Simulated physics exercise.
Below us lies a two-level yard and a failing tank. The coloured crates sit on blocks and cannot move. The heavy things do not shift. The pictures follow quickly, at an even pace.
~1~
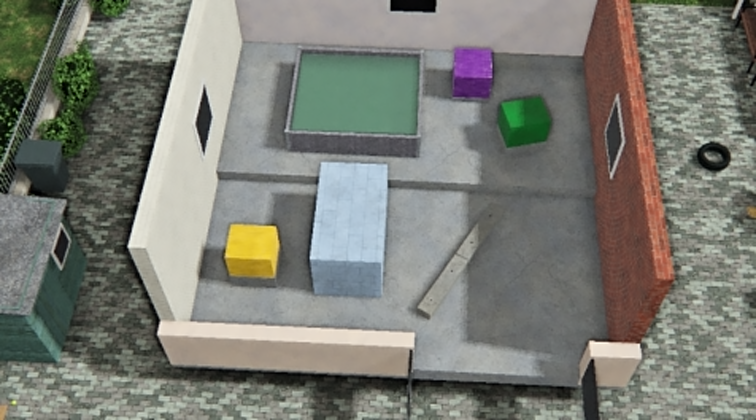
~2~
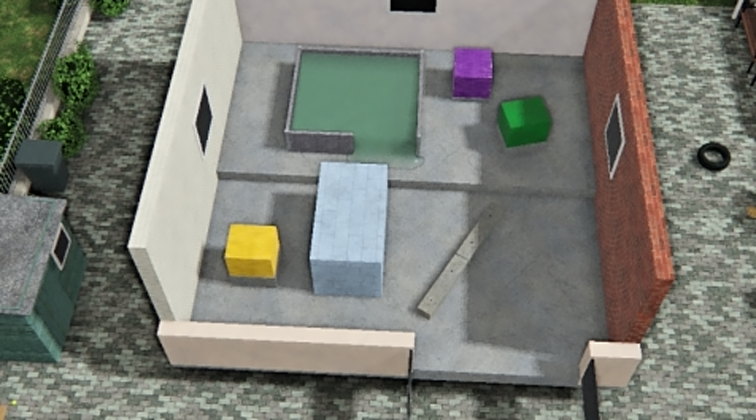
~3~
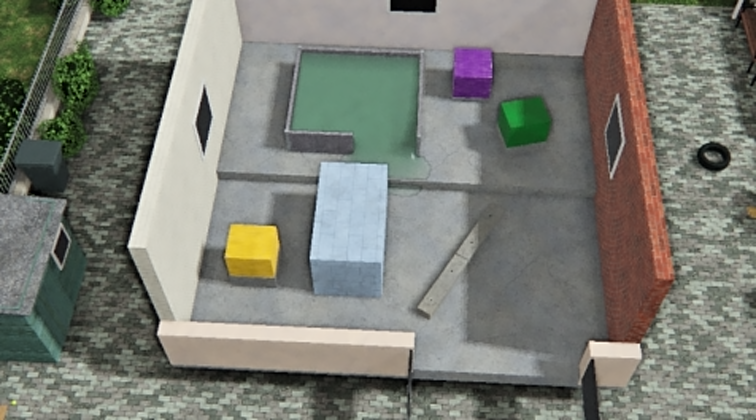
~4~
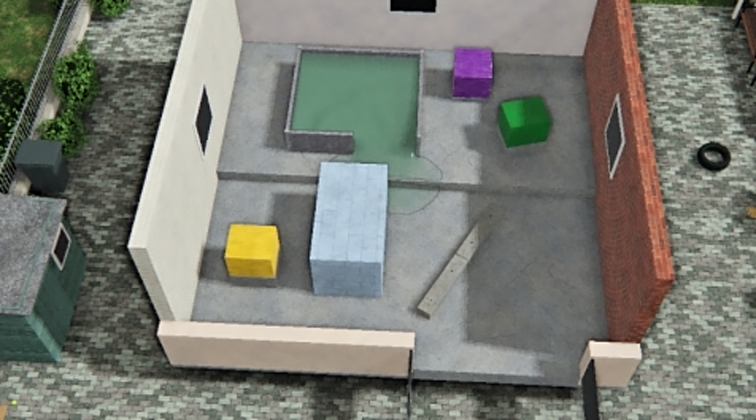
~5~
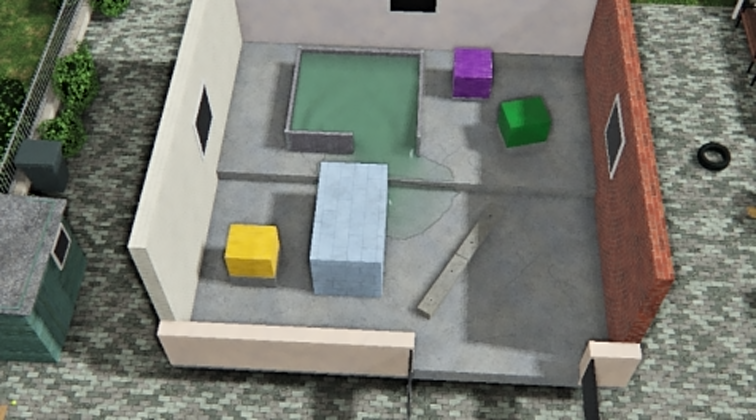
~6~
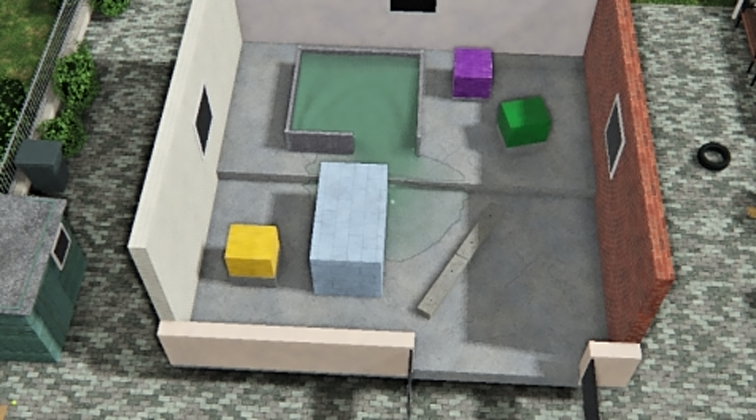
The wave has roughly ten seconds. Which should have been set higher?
In the end: The yellow crate escapes dry; the green crate escapes dry; the purple crate escapes dry.
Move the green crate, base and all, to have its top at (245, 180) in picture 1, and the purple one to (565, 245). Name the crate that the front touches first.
I say the green one.
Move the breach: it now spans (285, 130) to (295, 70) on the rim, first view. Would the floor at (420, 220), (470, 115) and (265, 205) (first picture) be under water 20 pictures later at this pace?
In that order: Free of water, dry, wet.
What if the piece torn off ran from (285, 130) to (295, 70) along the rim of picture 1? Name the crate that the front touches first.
It is the yellow-painted one.
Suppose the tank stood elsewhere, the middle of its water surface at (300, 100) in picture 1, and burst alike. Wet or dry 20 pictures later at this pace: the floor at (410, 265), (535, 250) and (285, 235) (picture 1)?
In turn: Covered, flooded, covered.
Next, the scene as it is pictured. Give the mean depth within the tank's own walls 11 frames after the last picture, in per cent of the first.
Some 60 per cent.
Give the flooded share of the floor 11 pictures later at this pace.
Roughly 25 per cent.
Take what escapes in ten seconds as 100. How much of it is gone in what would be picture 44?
I make it 35 per cent.
A moment on, water covers 15 % of the floor; the yellow crate not reached, the green crate not reached, the purple crate not reached.
Next, water covers 25 % of the floor; the yellow crate water round its plinth, the green crate not reached, the purple crate not reached.
Then, water covers 35 % of the floor; the yellow crate water round its plinth, the green crate not reached, the purple crate not reached.
Later, water covers 50 % of the floor; the yellow crate water round its plinth, the green crate not reached, the purple crate not reached.
In the end, water covers 55 % of the floor; the yellow crate stayed above the water, the green crate stayed above the water, the purple crate stayed above the water.
